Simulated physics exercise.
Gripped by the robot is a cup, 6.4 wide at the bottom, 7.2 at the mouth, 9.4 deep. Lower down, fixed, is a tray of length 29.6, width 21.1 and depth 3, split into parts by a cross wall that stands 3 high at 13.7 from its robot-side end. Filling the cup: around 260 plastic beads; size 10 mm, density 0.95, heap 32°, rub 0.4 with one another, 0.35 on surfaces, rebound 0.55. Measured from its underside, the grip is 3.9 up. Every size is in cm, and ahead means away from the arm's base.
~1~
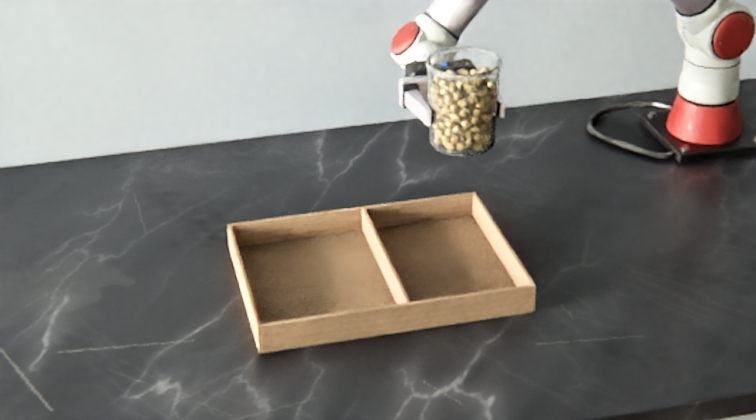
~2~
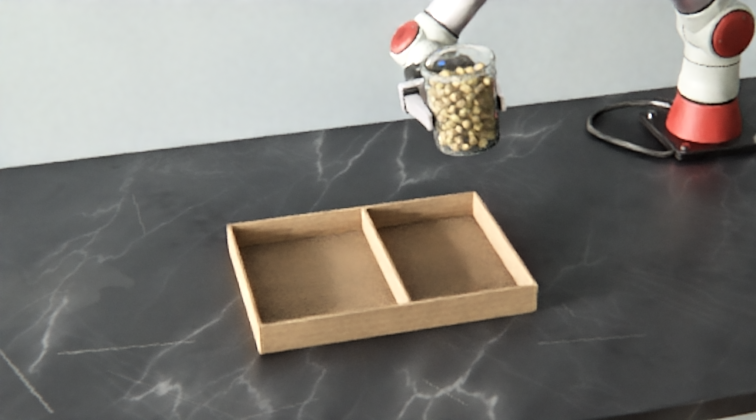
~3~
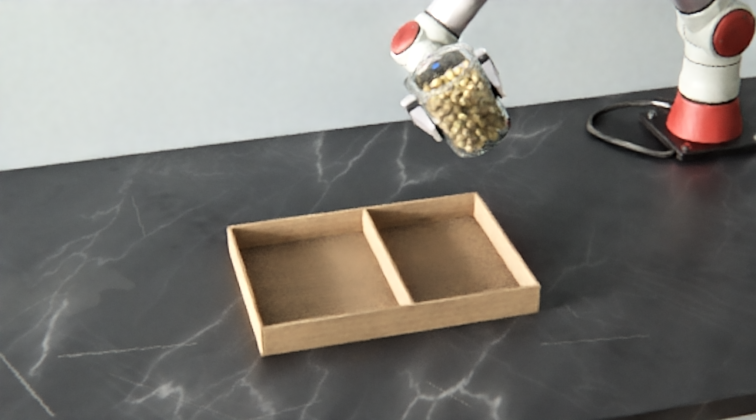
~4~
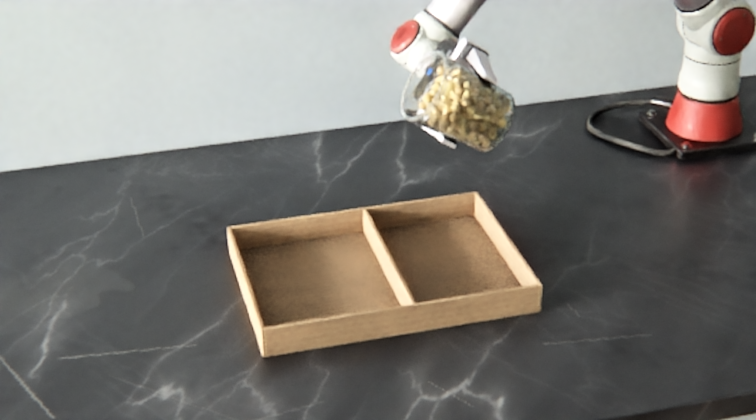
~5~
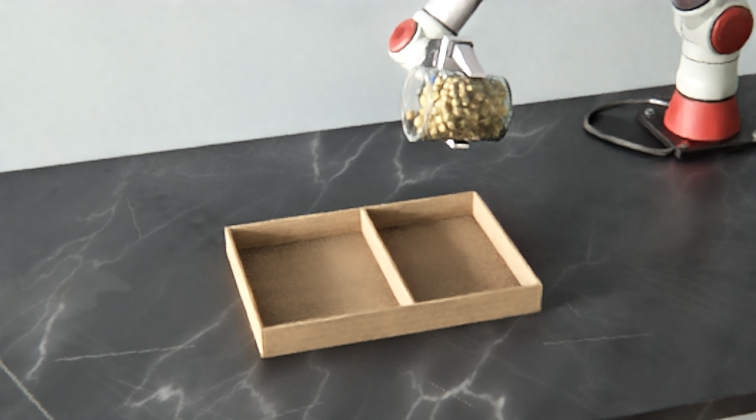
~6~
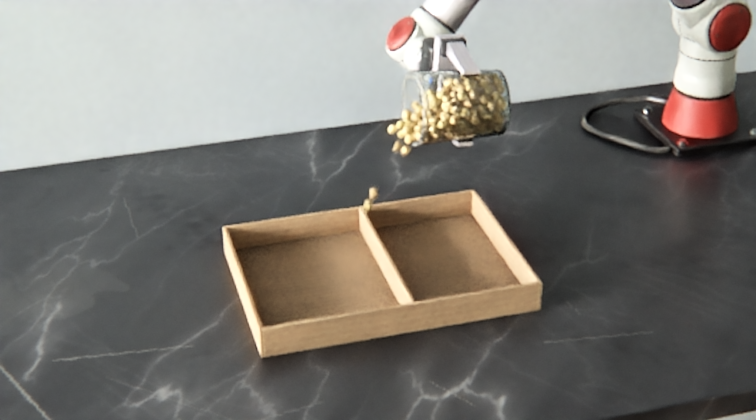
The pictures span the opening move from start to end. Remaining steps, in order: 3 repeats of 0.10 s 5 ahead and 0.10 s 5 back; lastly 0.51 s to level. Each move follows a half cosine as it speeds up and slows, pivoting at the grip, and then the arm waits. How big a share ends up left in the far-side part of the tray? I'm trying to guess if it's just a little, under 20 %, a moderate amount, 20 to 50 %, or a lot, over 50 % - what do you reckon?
I reckon a lot.
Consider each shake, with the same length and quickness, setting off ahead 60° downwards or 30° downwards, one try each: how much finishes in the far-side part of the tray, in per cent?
Near 50 and 75 percent respectively.
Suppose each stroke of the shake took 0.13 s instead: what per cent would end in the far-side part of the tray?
85 %.
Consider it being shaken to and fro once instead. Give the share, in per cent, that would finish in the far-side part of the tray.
Result: Approximately 75 per cent.
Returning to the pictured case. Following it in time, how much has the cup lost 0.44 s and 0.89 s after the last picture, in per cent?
At the first moment 95 per cent, at the second 100 per cent.
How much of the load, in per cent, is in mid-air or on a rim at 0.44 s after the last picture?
Reading at that time: Some 11 per cent.
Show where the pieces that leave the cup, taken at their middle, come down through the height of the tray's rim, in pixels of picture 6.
I'd say somewhere around (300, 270).
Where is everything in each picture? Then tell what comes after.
In the first picture, the cup middle at (463, 103), level; upper third of the load around (463, 89), from x 435 to 490, top at y 70; 264 in the cup.
In the second picture, the cup middle at (463, 102), tilted 8° forward; upper third of the load around (462, 88), from x 435 to 495, top at y 65.
In the third picture, the cup middle at (462, 103), tilted 30° forward; upper third of the load around (462, 90), from x 430 to 500, top at y 65.
In the fourth picture, the cup middle at (461, 105), tilted 56° forward; upper third of the load around (462, 91), from x 425 to 505, top at y 70.
In the fifth picture, the cup middle at (459, 106), tilted 78° forward; upper third of the load around (464, 91), from x 410 to 505, top at y 80.
In the sixth picture, the cup middle at (458, 105), tilted 86° forward; upper third of the load around (470, 93), from x 370 to 500, top at y 75; 260 in the cup, 4 in flight or on a rim.
Then, 0.44 s on, tilted 86° forward, highest piece 17 above the table; 204 in the far-side part, 16 on the table or floor, 11 in the cup, 4 in the robot-side part, 29 in flight or on a rim.
Then, 0.89 s on, tilted 34° forward, highest piece 20 above the table; 232 in the far-side part, 20 on the table or floor, 9 in the robot-side part, 3 in the cup.
Then, 1.31 s on, level, highest piece 17 above the table; 232 in the far-side part, 20 on the table or floor, 9 in the robot-side part, 3 in the cup.
Then, 2.36 s on, level, highest piece 17 above the table; 232 in the far-side part, 20 on the table or floor, 9 in the robot-side part, 3 in the cup.
In the end, 232 in the far-side part, 20 on the table or floor, 9 in the robot-side part, 3 in the cup. That is 88 % in the far-side part of the tray.
